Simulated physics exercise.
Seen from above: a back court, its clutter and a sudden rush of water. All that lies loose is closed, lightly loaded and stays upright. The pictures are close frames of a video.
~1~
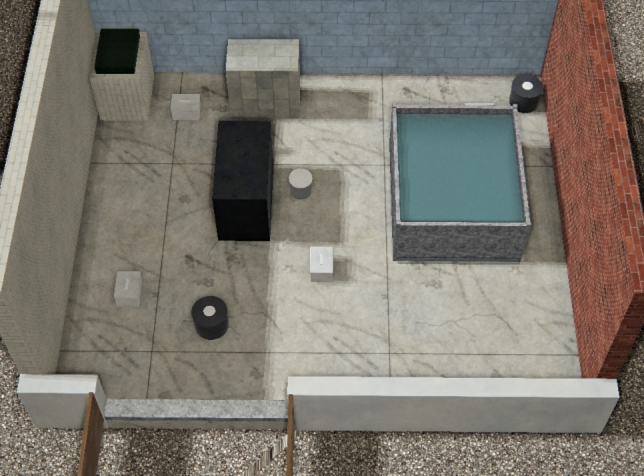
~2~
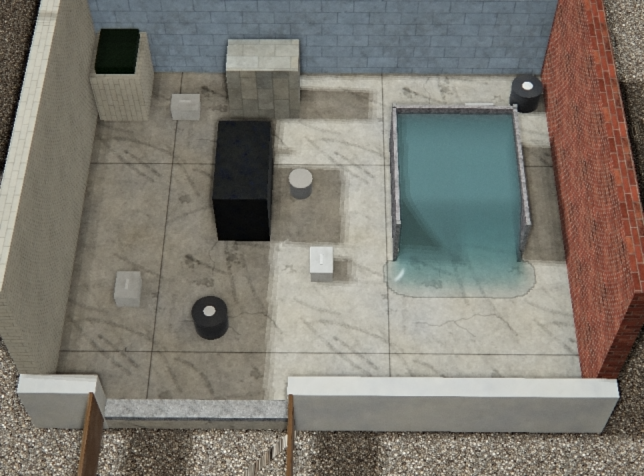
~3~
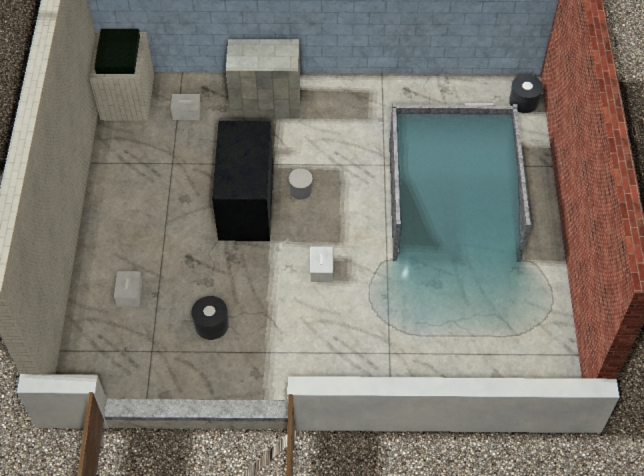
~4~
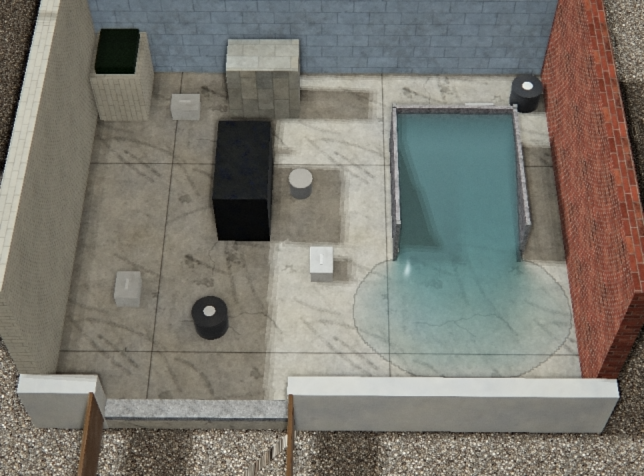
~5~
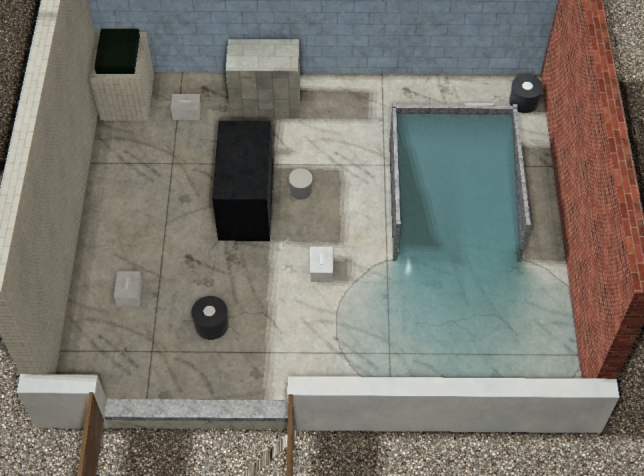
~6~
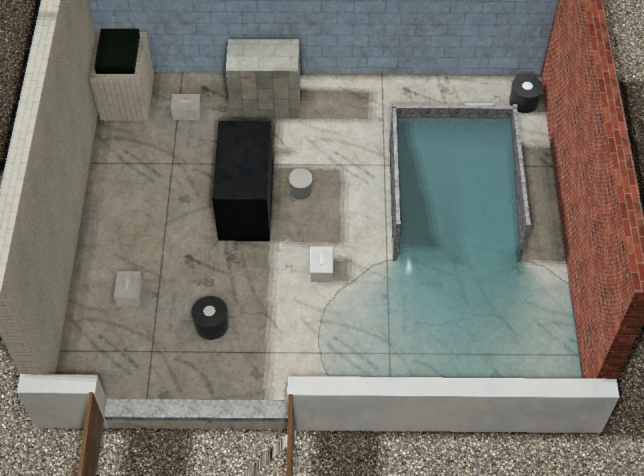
Water poured out of the open front of a raised pool in a walled yard and spread in a rounded sheet across the marble floor, while the blocks and round objects stayed still.
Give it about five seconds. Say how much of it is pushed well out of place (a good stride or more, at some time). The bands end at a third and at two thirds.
That comes to from one to two thirds.
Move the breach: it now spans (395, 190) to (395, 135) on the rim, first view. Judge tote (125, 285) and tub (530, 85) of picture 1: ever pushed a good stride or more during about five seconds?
In that order: Not that far, under that.
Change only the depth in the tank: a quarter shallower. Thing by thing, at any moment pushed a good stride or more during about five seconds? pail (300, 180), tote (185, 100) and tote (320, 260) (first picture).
In turn: Less than that, less than that, no.
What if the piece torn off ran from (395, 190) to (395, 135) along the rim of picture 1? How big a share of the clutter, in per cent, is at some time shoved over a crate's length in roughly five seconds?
Close to 60 %.
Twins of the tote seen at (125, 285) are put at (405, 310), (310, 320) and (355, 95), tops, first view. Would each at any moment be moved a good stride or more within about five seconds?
One after the other: That far or more, that far or more, under that.
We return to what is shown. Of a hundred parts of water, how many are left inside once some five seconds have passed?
Roughly 92 per cent.
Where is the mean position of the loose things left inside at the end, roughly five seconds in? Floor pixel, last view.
At about (275, 160).
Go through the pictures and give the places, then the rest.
In the first frame, a pail at (301, 178), on the bottom; a tub at (528, 86), on the bottom; 0 of 7 have shifted.
In the second frame, a pail at (301, 178), on the bottom; a tub at (528, 86) rests on the ground; 0 of 7 have shifted.
In the third frame, a pail at (301, 178), on the bottom; a tub at (528, 86), on the bottom; 0 of 7 have shifted.
In the fourth frame, a pail at (301, 178) rests on the ground; a tub at (528, 86) rests on the ground; 0 of 7 have shifted.
In the fifth frame, a pail at (301, 178) rests on the ground; a tub at (528, 86) rests on the ground; 0 of 7 have shifted.
In the sixth frame, a pail at (301, 178), on the bottom; a tub at (528, 86), on the bottom; 0 of 7 have shifted.
A moment on, 0 of 7 are well off their spots; 0 afloat.
Next, 0 of 7 are well off their spots; 0 afloat.
Later, 1 of 7 are well off their spots; 1 afloat.
In the end, 4 of 7 are well off their spots, and 4 have been at some point; 2 afloat.
